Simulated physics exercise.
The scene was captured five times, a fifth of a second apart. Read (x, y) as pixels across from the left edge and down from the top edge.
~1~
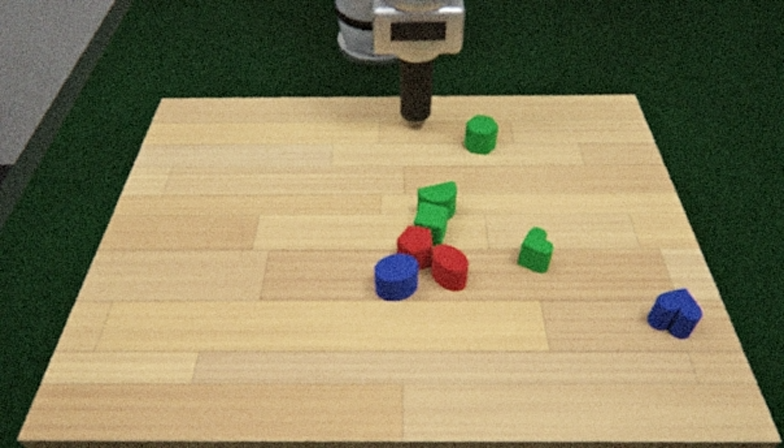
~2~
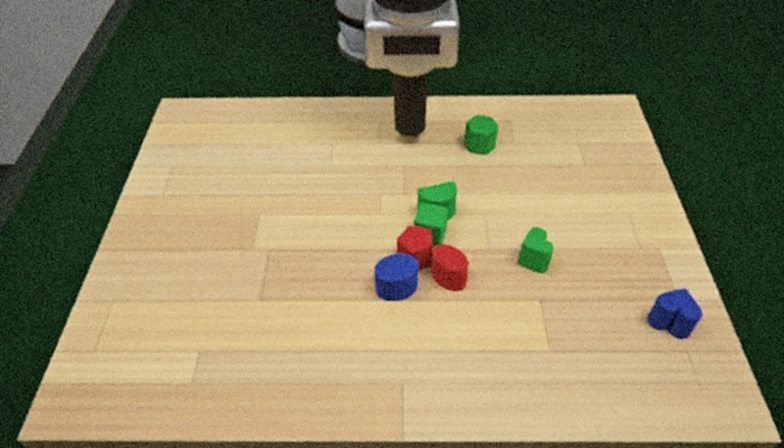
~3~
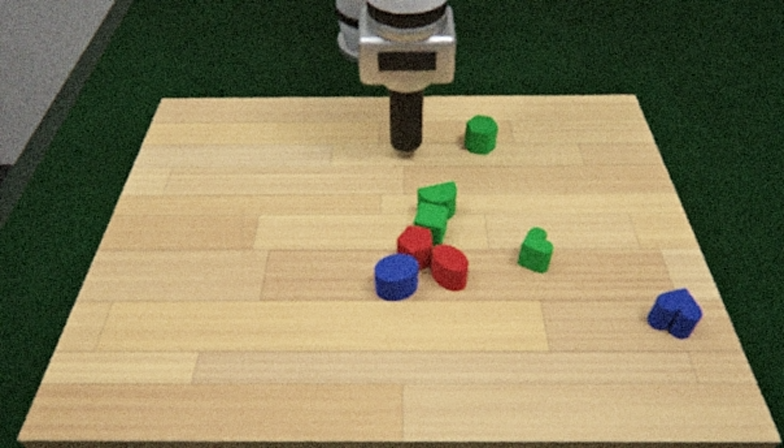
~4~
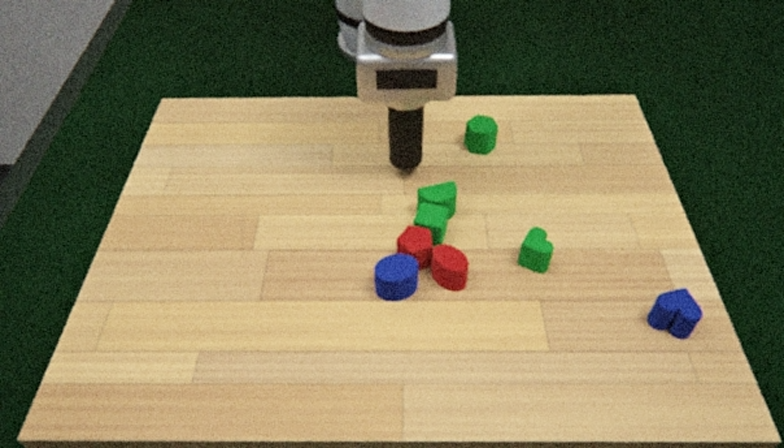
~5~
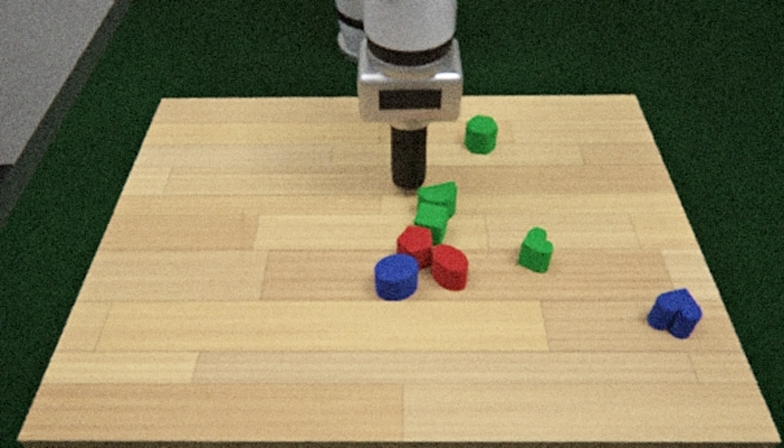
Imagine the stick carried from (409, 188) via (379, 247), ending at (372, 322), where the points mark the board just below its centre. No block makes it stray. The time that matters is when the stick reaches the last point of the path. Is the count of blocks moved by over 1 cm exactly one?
The answer is yes.
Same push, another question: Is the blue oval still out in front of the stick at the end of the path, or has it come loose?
Slid off.
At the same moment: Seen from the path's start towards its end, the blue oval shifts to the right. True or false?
Answer: False.
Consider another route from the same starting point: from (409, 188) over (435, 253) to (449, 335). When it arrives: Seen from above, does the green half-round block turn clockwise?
I expect not.
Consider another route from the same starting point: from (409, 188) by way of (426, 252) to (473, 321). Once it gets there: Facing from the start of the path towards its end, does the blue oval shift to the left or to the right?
It shifts to the right.
What follows on the original path. One third of the way, stick (389, 217); nothing pushed yet.
Two thirds of the way, stick (370, 261); blue oval (398, 269).
At the end, stick (371, 312); blue oval (407, 283), turned 70° anticlockwise; green half-round block not moved.
